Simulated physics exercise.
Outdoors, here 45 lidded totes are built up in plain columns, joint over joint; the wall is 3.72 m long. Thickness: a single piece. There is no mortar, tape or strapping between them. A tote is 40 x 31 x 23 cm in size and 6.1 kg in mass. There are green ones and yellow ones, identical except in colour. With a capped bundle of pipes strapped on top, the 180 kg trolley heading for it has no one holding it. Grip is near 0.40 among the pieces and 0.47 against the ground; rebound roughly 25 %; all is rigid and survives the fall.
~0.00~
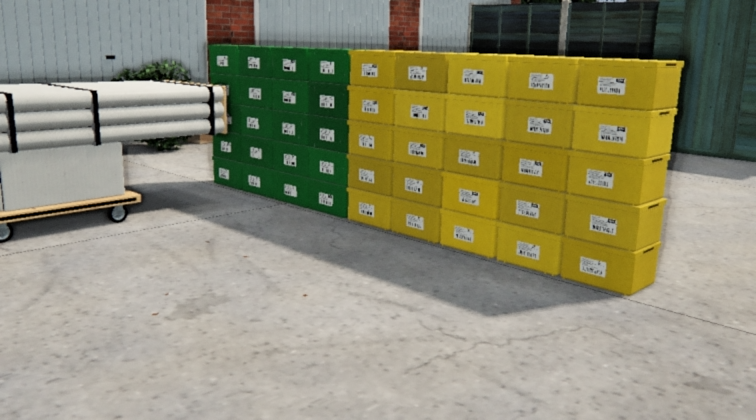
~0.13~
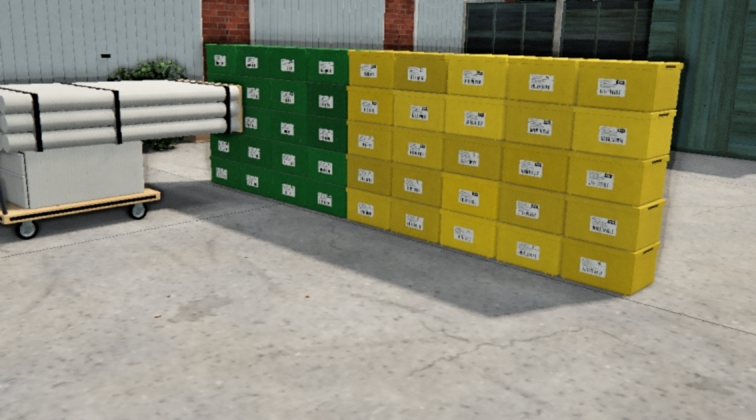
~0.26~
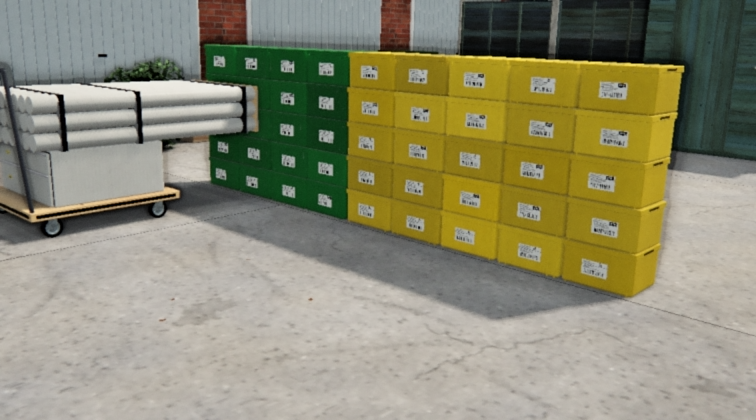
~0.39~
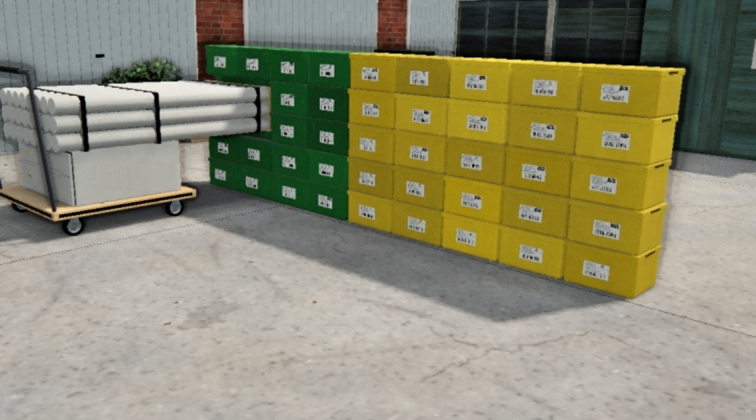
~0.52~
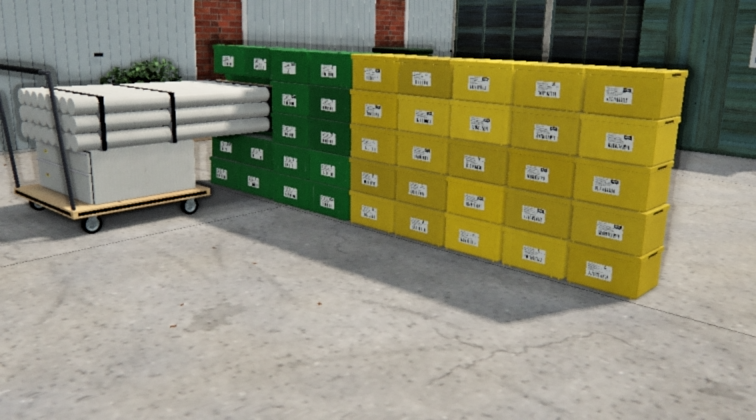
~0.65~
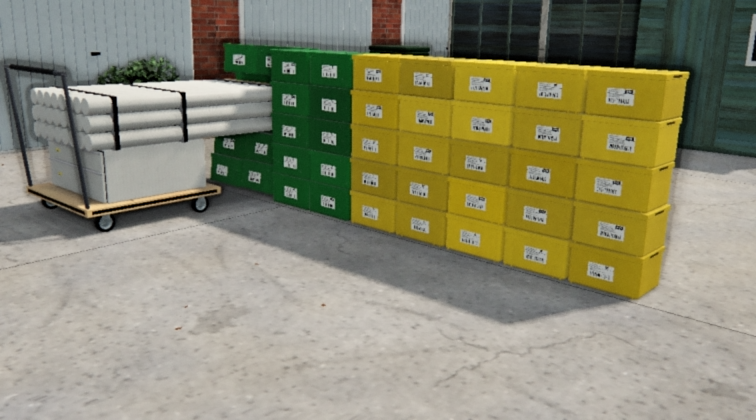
On a concrete yard beside a corrugated building, a flat trolley loaded with strapped white rolls glides in from the left toward a wall of green and yellow lidded totes. The overhanging rolls meet the green end, then press in, shoving several green totes out of line while the yellow ones barely move.
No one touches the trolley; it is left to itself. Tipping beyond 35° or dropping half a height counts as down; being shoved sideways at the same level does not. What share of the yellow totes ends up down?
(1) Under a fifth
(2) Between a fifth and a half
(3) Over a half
Under a fifth (1).
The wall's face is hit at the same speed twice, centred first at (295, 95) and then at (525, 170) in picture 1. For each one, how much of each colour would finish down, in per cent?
You'd get yellow at 0 followed by 50, and green at 80 followed by 0 percent.
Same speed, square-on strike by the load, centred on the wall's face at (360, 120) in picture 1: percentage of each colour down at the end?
Result - yellow: 30 %; green: 20 %.
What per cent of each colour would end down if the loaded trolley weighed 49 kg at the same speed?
You'd get yellow at 0 and green at 0 per cent down.
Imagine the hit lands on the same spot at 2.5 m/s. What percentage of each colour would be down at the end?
You'd end up with yellow at 0 per cent down and green at 20 per cent.
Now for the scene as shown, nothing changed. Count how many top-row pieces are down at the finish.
2.
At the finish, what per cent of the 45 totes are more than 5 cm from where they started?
Fraction: 20 %.
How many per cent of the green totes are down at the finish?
Share down, green: 40 percent.
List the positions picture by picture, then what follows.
In the first frame (each place is the centre of the face we see best; the camera moves round a little), load (219, 101) 35 cm short of the wall; top yellow tote (474, 76); top green tote (222, 60); all as stacked.
In the second frame, load (235, 100) 20 cm short of the wall; top yellow tote (474, 77).
In the third frame, load (251, 100) 56 mm short of the wall; top yellow tote (476, 79).
In the fourth frame, load (265, 101) 7 cm into the wall's line; top yellow tote (477, 81); 4 have shifted.
In the fifth frame, load 18 cm into the wall's line; top yellow tote (480, 82); top green tote (228, 60) moved 8 cm; 8 have shifted.
In the sixth frame, load 27 cm into the wall's line; top yellow tote (481, 83); top green tote (239, 59) tilted 4°; 10 have shifted.
By 0.90 s, load 41 cm past the wall's line, still rolling; none of the 25 yellow totes down (0 of 45 in all colours); top yellow tote unmoved; top green tote tilted 22°.
By 1.26 s, load 58 cm past the wall's line, still rolling; none of the 25 yellow totes down (6 of 45 in all colours); top yellow tote unmoved; top green tote tilted 62°, 84 cm lower.
When it is over (2.9 s), load 83 cm past the wall's line, stopped; none of the 25 yellow totes down (8 of 45 in all colours); top yellow tote unmoved; top green tote on its side. That is 0 per cent. In pixels of the last frame, middles, top yellow tote near (496, 82), top green tote near (401, 141).
